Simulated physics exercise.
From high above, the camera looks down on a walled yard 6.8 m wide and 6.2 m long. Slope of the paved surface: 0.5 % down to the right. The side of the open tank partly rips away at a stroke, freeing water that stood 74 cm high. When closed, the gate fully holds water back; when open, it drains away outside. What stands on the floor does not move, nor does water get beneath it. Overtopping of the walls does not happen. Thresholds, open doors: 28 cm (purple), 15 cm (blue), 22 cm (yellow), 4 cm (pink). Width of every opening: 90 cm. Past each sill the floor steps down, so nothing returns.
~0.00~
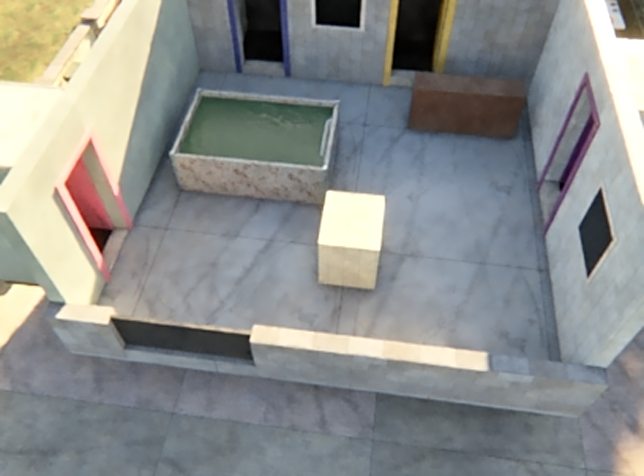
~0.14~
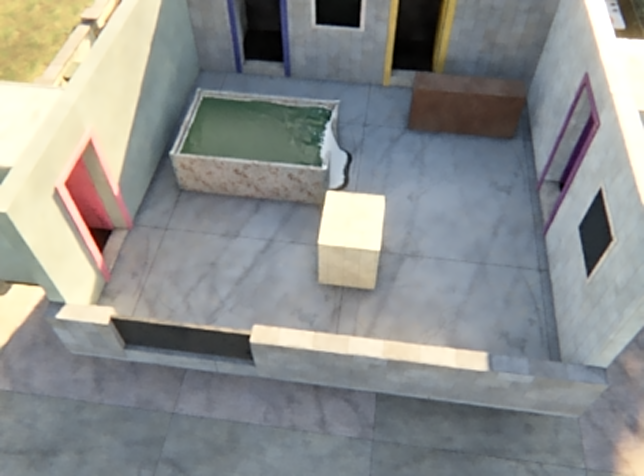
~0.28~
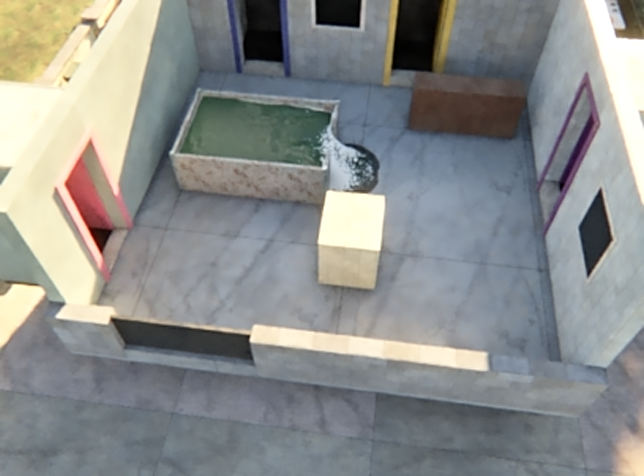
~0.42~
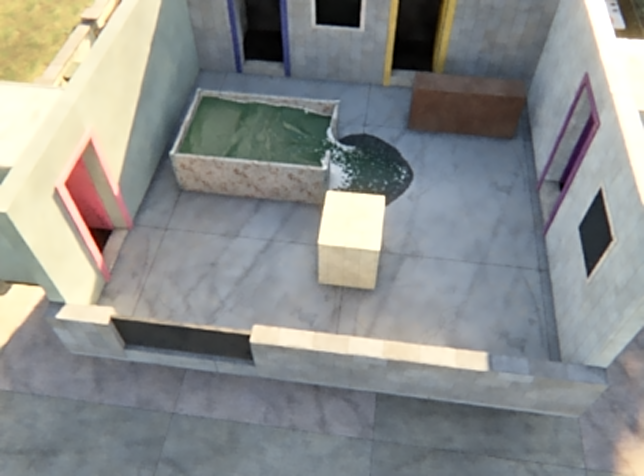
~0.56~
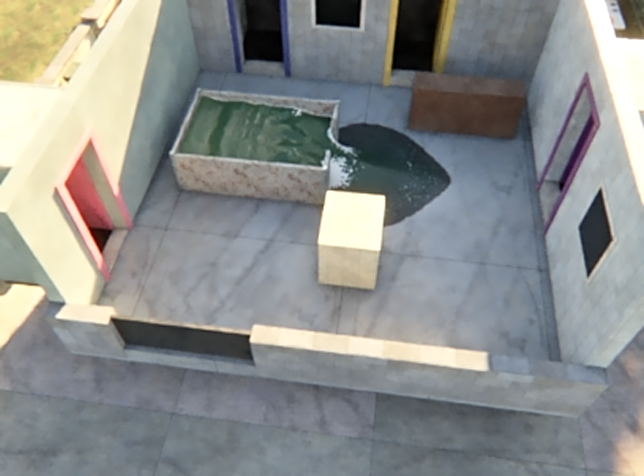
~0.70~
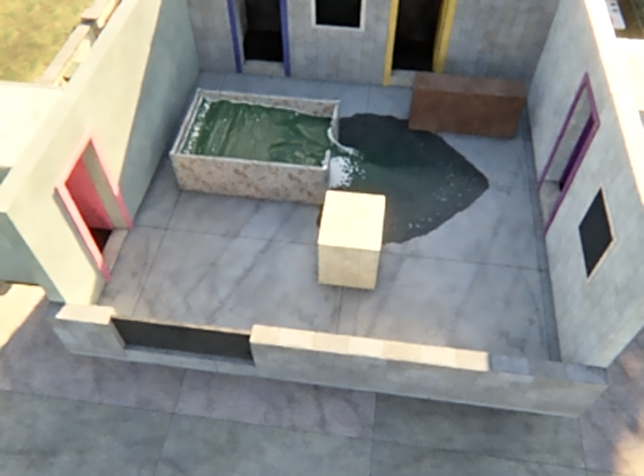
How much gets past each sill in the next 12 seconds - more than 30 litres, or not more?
In order: The purple door will see an amount within the limit come in. The blue door will see an amount within the limit come in. The yellow door will see an amount within the limit come in. The pink door will see too much water come in.
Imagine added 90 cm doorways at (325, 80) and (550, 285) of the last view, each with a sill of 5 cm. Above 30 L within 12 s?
Door 1: Lower; door 2: Higher.
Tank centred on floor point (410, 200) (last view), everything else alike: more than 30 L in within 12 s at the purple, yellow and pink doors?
At the purple door the limit is surpassed, at the yellow door not exceeded, at the pink door surpassed.
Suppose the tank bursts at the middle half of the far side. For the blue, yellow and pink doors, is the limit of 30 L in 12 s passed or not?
At blue the amount is higher than the mark, at yellow it is beneath the mark, and at pink it is beneath the mark.
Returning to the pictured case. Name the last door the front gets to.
It's the pink door.
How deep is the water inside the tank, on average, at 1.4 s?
Mean depth: Some 52 cm.
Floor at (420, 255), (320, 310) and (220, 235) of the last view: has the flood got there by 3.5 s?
Listed in sequence, the spots are drenched, bone dry and bone dry.
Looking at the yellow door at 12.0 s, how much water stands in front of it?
Roughly 3.5 centimetres.
After 1.4 s water covers 30 % of the floor and is deepest (38 cm) near (339, 173); purple door 22 cm at the sill, 0 L in, blue door not reached, yellow door 3 cm at the sill, 0 L in, pink door not reached.
After 2.2 s water covers 40 % of the floor and is deepest (41 cm) near (530, 150); purple door 29 cm at the sill, 0 L in, blue door not reached, yellow door 10 cm at the sill, 0 L in, pink door not reached.
After 3.5 s water covers 45 % of the floor and is deepest (28 cm) near (529, 143); purple door 20 cm at the sill, 0 L in, blue door not reached, yellow door 11 cm at the sill, 0 L in, pink door not reached.
After 7.0 s water covers 90 % of the floor and is deepest (17 cm) near (554, 341); purple door 12 cm at the sill, 0 L in, blue door 3 cm at the sill, 0 L in, yellow door 7 cm at the sill, 0 L in, pink door 9 cm at the sill, 3 L in.
After 12.0 s water covers 100 % of the floor and is deepest (11 cm) near (170, 186); purple door 9 cm at the sill, 0 L in, blue door 6 cm at the sill, 0 L in, yellow door 4 cm at the sill, 0 L in, pink door 8 cm at the sill, 61 L in.
